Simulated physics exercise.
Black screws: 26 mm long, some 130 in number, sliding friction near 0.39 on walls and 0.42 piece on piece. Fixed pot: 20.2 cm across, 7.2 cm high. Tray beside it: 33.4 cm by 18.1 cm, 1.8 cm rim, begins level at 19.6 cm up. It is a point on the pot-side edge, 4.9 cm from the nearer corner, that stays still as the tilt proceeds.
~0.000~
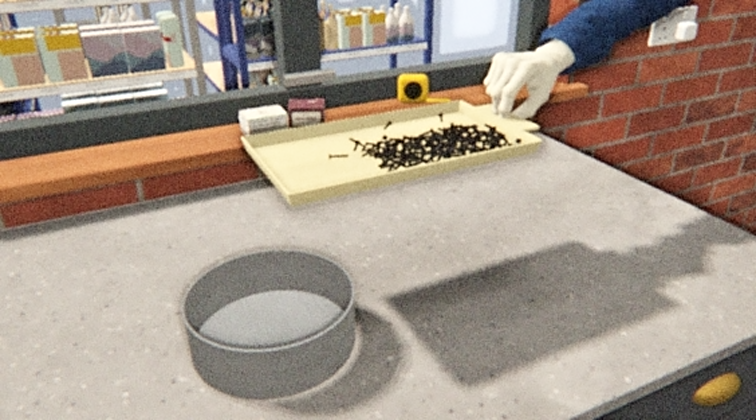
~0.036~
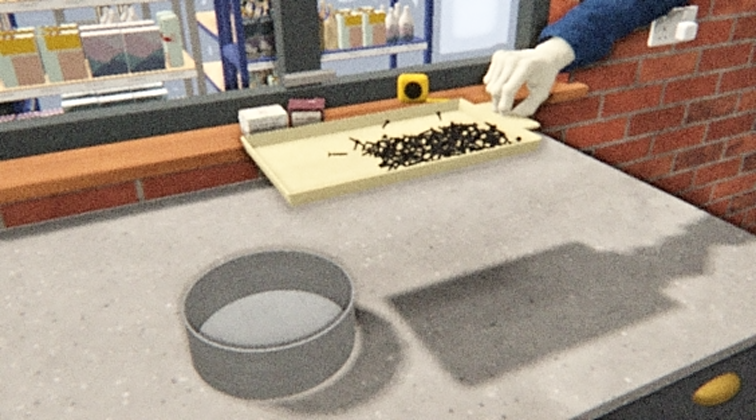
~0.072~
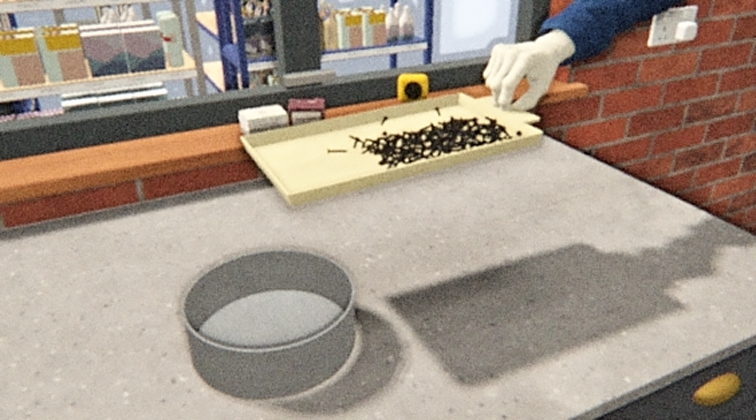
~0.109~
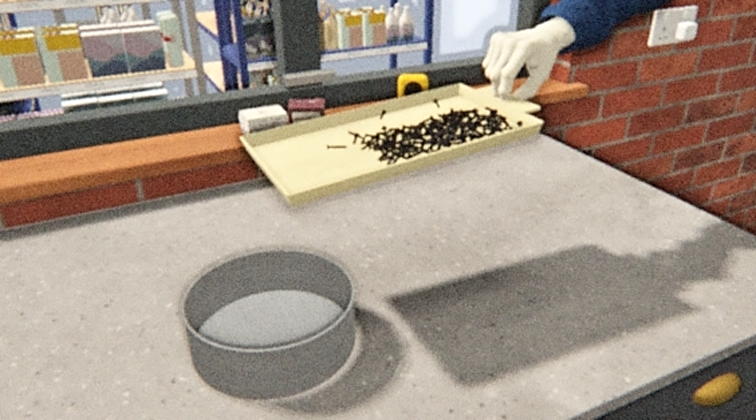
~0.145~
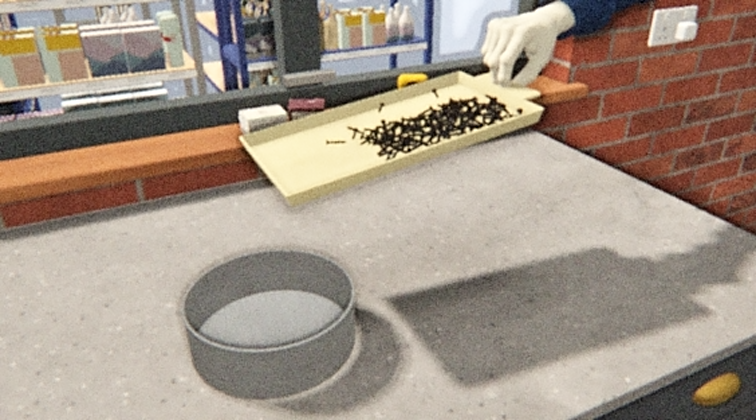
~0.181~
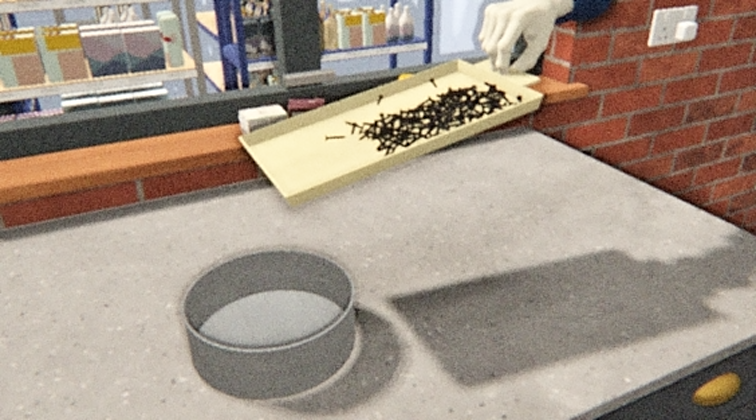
A pale yellow tray scattered with small black screws sits level at first, held at its far right end by a white-gloved hand above a speckled counter. The hand then raises that end steadily, tilting the tray down toward the left, while the round grey pot in front stays still.
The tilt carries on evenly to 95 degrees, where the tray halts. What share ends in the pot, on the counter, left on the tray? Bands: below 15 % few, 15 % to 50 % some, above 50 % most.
Result: Pot: Most, counter: Some, tray: Few.
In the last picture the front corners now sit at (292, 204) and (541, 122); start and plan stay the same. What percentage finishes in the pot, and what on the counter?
In the pot: 25 per cent; on the counter: 75 per cent.
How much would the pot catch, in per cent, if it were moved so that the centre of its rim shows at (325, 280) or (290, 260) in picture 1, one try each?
Spot one: Some 15 per cent; spot two: Some 25 per cent.
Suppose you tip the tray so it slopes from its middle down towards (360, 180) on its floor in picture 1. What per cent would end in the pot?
The share comes to about 100 in a hundred.
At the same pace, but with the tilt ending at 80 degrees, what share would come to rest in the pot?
That would give about 60 per cent.
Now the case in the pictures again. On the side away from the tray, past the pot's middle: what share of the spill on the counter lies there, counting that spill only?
That works out to about 100 percent.
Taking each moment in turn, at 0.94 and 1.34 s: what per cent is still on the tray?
Close to 15 at the first time and 0 at the second.
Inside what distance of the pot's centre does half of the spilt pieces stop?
Distance: Roughly 18 cm.
After 0.64 s, tilt 51 degrees; the tray holds 100 %, the pot 0 %.
Then, at 0.94 s, tilt 78 degrees; the tray holds 15 %, the pot 35 %.
After 1.34 s, tilt 95 degrees; the tray holds 0 %, the pot 70 %.
At rest (2.3 s), pot 70 %, counter 25 %, tray 0 %.
